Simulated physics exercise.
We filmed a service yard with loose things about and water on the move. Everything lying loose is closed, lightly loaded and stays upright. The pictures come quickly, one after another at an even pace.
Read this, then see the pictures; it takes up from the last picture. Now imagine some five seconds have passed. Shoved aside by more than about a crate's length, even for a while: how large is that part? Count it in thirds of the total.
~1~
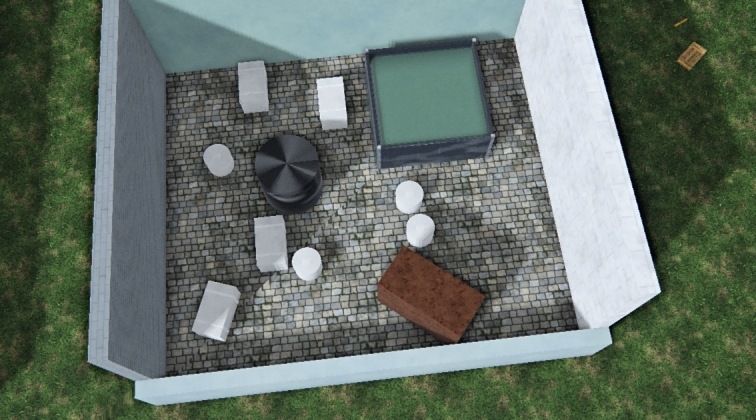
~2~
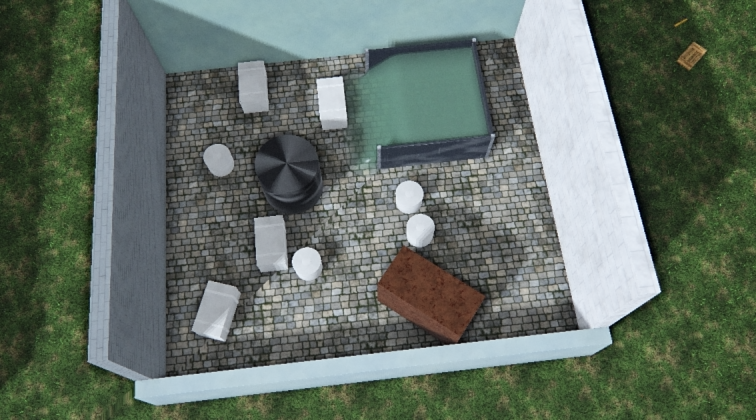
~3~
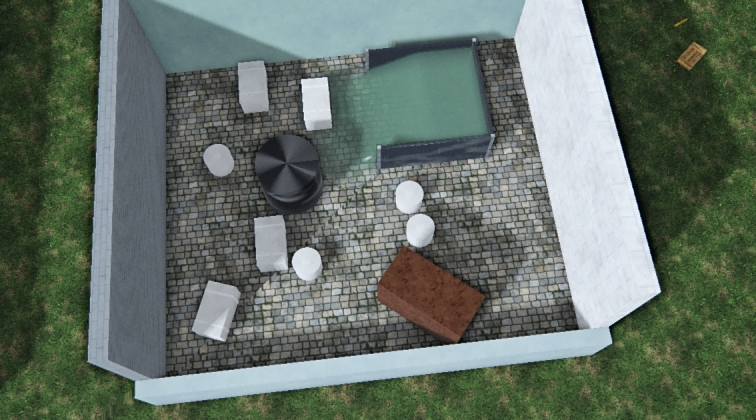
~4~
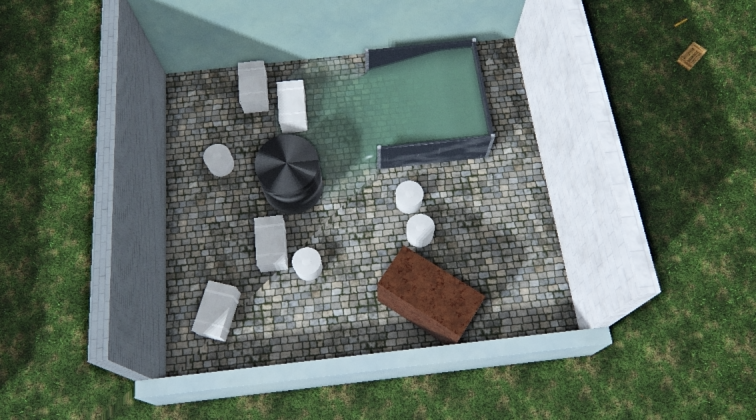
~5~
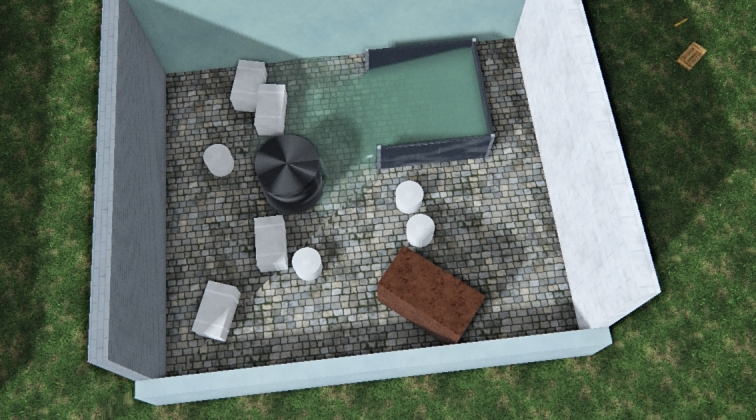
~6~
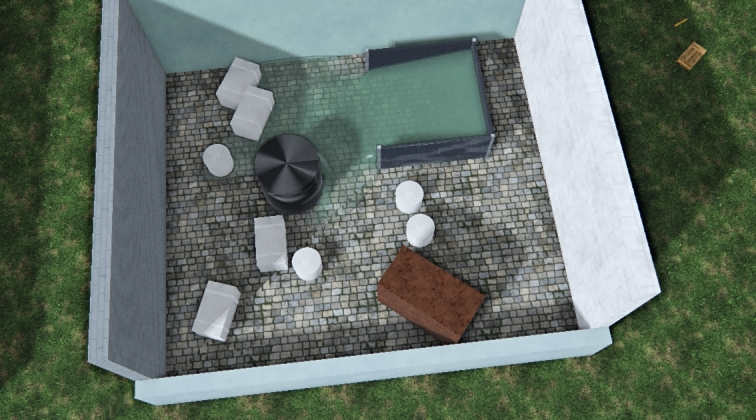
Out of the total, two thirds or more.
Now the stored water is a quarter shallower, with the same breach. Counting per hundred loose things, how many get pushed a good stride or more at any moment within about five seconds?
I'd say close to 80 per cent of the things.
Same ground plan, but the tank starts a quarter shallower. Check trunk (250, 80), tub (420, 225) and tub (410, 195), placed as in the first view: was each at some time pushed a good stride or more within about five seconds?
In the order you named them: Went past the threshold, stayed within the threshold, stayed within the threshold.
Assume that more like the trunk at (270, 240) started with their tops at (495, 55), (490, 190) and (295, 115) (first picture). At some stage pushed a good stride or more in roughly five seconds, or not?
The answers, in order, are remains nearby, remains nearby and displaced a stride.
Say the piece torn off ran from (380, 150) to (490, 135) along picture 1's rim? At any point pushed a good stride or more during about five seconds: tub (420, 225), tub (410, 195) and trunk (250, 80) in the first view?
Outcome by item - displaced that far / displaced that far / short of that distance.
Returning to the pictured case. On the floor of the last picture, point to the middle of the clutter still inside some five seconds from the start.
(329, 236).
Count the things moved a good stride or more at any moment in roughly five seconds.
So the number is 6.
A moment on, 3 of 8 are well off their spots; 1 afloat.
Next, 4 of 8 are well off their spots; 2 afloat.
Later, 4 of 8 are well off their spots; 6 afloat.
In the end, 6 of 8 are well off their spots, and 6 have been at some point; 6 afloat.
